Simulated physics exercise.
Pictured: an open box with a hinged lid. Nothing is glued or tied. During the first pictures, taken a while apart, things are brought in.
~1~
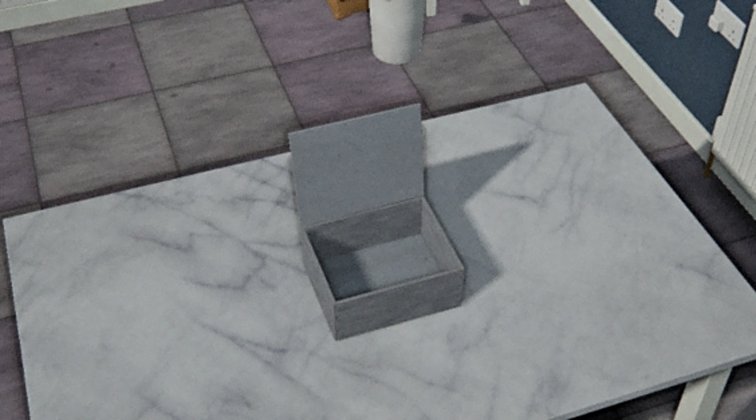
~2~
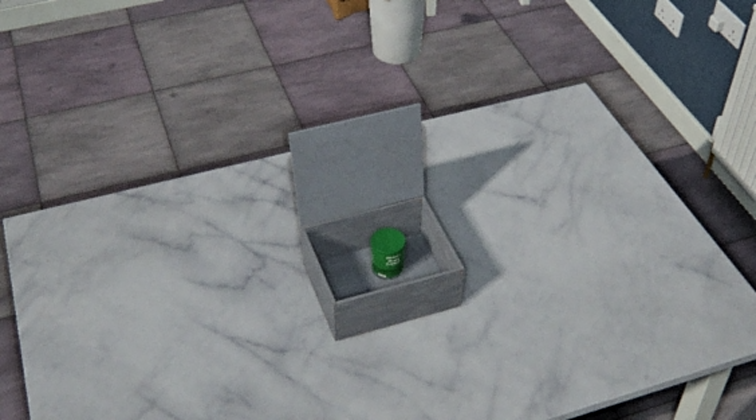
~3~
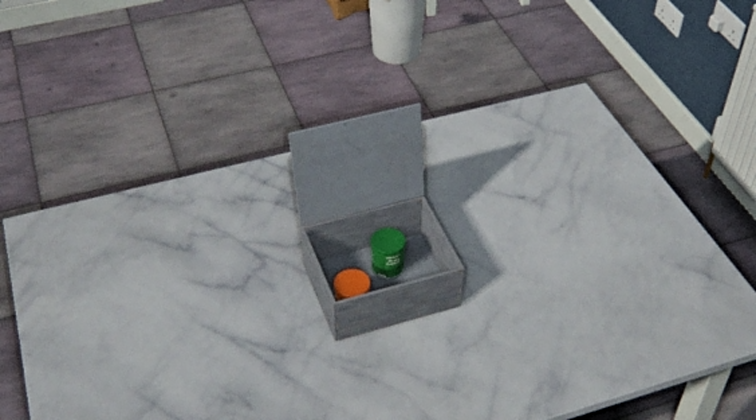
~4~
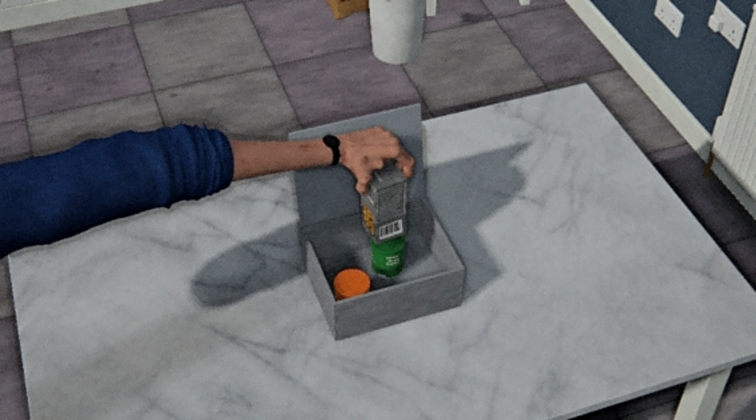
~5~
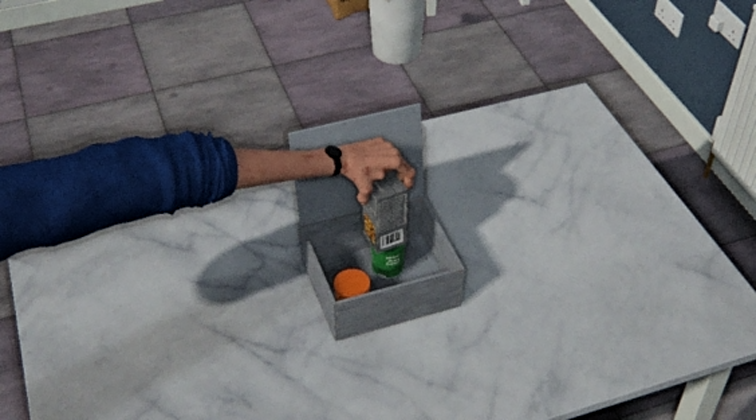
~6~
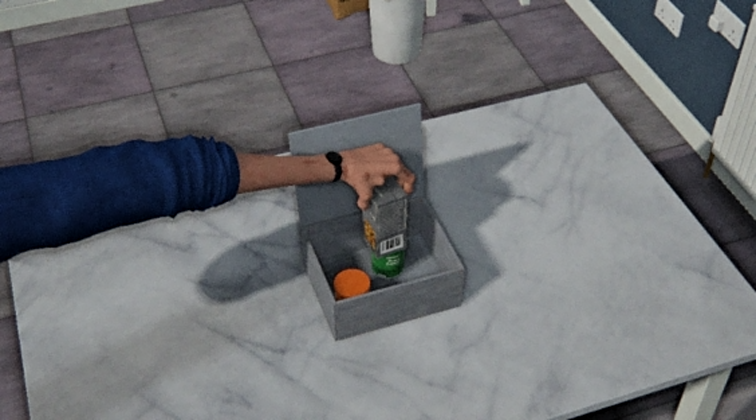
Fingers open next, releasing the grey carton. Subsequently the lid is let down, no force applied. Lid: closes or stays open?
So the lid is still up at the end.
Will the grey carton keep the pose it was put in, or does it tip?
Well, it ends up skewed.
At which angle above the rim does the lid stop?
Some 20°.
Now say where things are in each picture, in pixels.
In the first frame, the last thing is not in view yet.
In the second frame, the last thing is not in view yet.
In the third frame, the last thing is not in view yet.
In the fourth frame, still above its spot; grey carton (384, 202).
In the fifth frame, still above its spot; grey carton (385, 212).
In the sixth frame, in place under the hand; grey carton (385, 218).
Then, 1.40 s after the last picture, lid 74° above the rim.
Then, 2.10 s after the last picture, lid 48° above the rim; grey carton tipped 27° from how it was near (388, 231).
Then, 2.30 s after the last picture, lid 24° above the rim; grey carton tipped 53° from how it was near (384, 265).
At rest, lid 21° above the rim; tipped over in the box, grey carton; the other 2 in place. Seen from the same camera at the end, grey carton near (384, 268).
